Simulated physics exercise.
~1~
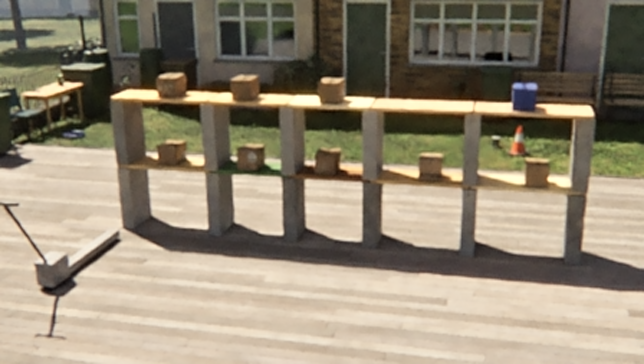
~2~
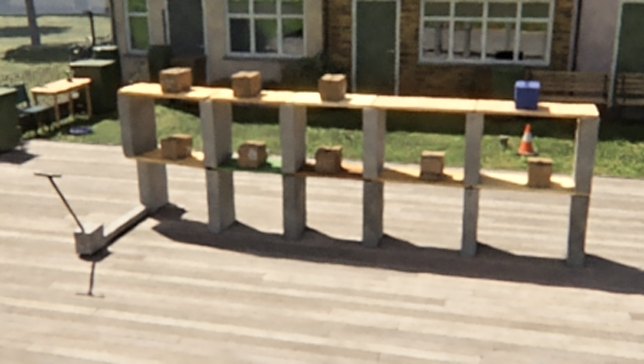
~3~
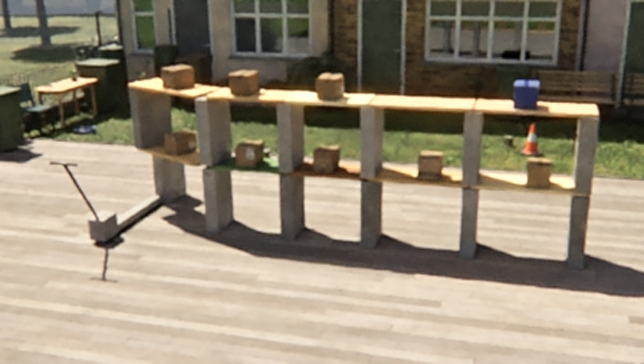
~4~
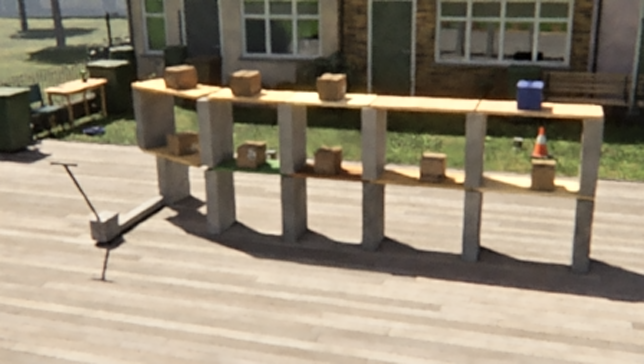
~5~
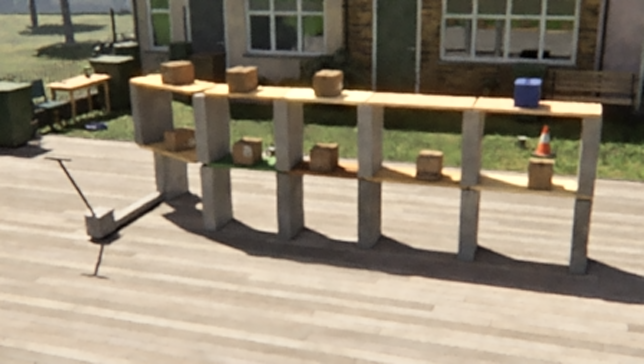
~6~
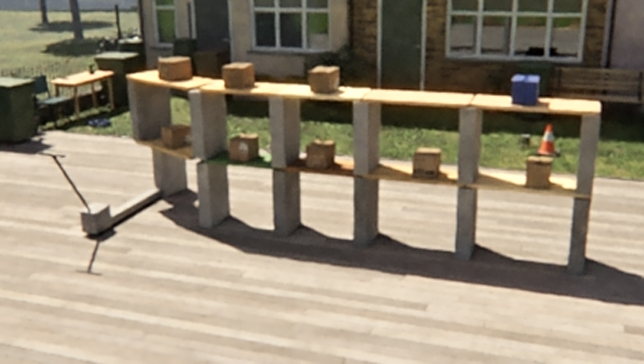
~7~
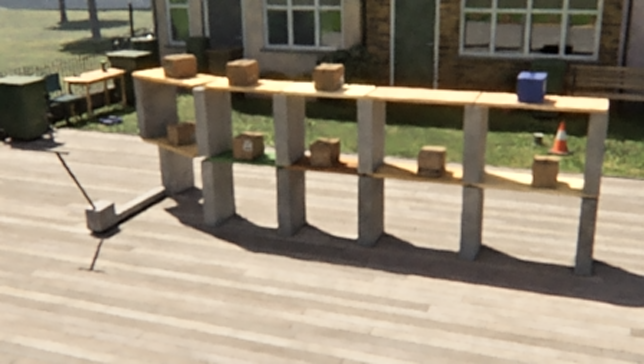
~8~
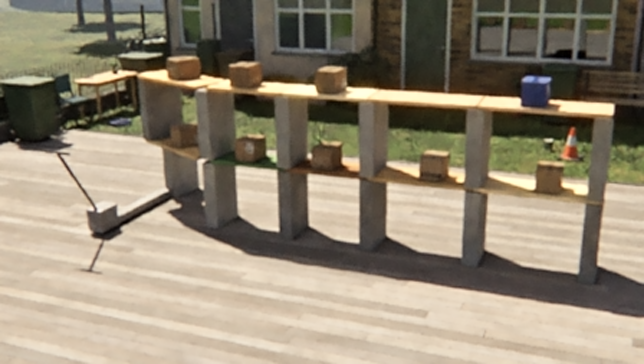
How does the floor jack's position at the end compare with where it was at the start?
It ends farther to the right and higher in view, having moved in from its starting place at the lower left. The left end of the shelving has shifted back with it.
Long two-tier shelving of boards and grey blocks staying upright, cartons still aboard, after a floor jack shoves its left end back.
